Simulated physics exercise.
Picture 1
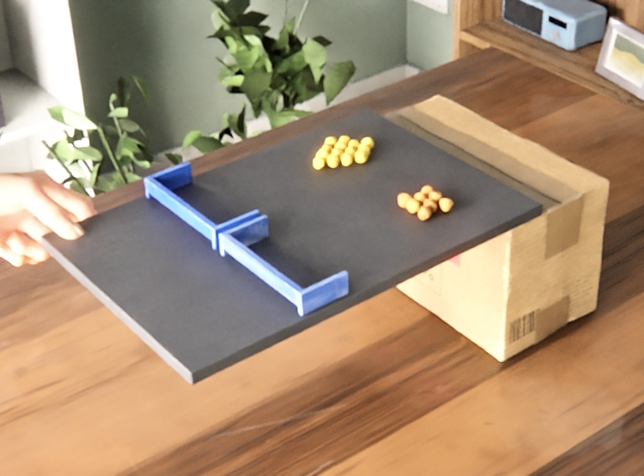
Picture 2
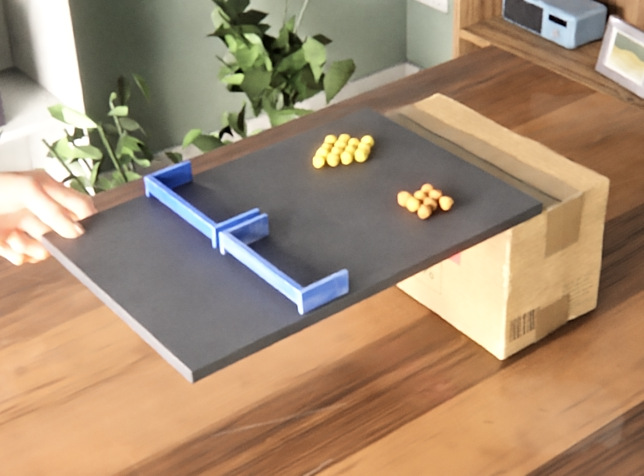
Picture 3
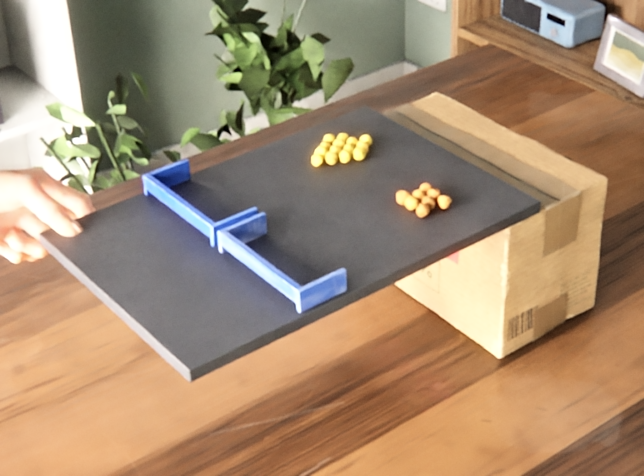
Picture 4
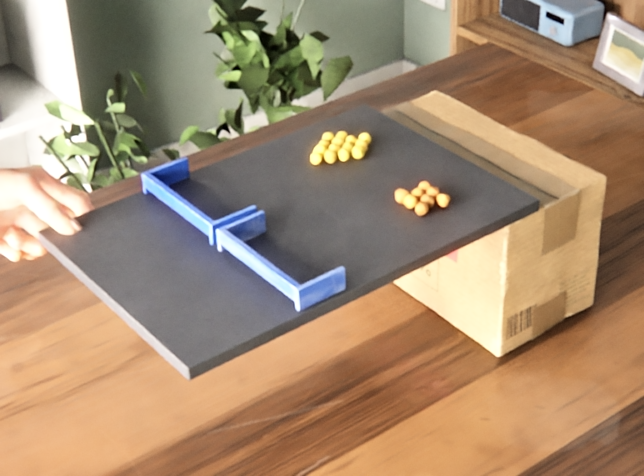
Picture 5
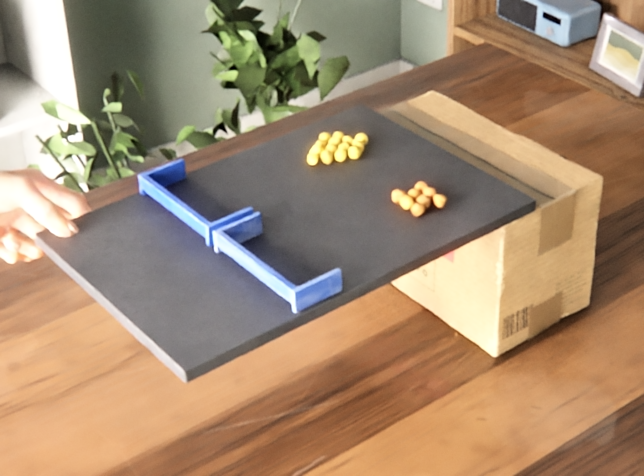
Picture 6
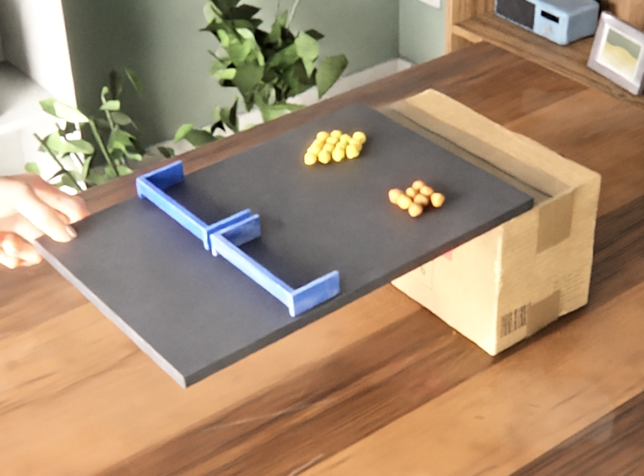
In this clip, a hand at left holds one end of a dark board resting on a cardboard box, with two clusters of small yellowish balls and two blue strips on top; the held end dips very slightly, the balls staying put.
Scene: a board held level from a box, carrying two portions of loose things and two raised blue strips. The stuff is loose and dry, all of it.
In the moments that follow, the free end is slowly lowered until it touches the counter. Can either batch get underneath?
In order: The near batch will likely find no way out, the far batch will likely find no way out.
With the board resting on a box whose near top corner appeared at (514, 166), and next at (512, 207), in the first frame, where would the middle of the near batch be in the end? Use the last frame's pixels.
Centre at rest: First case roughly (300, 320), second case roughly (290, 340).
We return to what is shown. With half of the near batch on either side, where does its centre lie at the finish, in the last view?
Near (279, 351).
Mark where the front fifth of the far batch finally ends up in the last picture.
About (207, 293).
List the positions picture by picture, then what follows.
In the first picture, held end of the board at (195, 368), level; box at (468, 220), nearly half as high as the board is long; near batch at (421, 199), a few roasted chickpeas; far batch at (351, 152), a few puffed corn balls; near gate at (262, 269), its slot lower than a piece; far gate at (182, 209), its slot lower than a piece.
In the second picture, held end of the board at (196, 366), level; far batch at (351, 151).
In the third picture, held end of the board at (194, 365), level; near batch at (419, 196).
In the fourth picture, held end of the board at (193, 363), level; far batch at (348, 148).
In the fifth picture, held end of the board at (189, 366), level; near batch at (415, 195).
In the sixth picture, held end of the board at (188, 371), down by 2°; box at (460, 214); near batch at (412, 195), not moving; far batch at (342, 147), not moving; near gate at (253, 269); far gate at (173, 209).
Then, 0.43 s after the last picture, board sloping at 9°; near batch where it was; far batch where it was.
Then, 0.99 s after the last picture, board sloping at 18°; near batch on its way down; far batch on its way down.
Then, 1.58 s after the last picture, board sloping at 27°; near batch has reached its gate; far batch has reached its gate.
At rest, board resting at 27°; near batch gathered behind its gate; far batch gathered behind its gate.
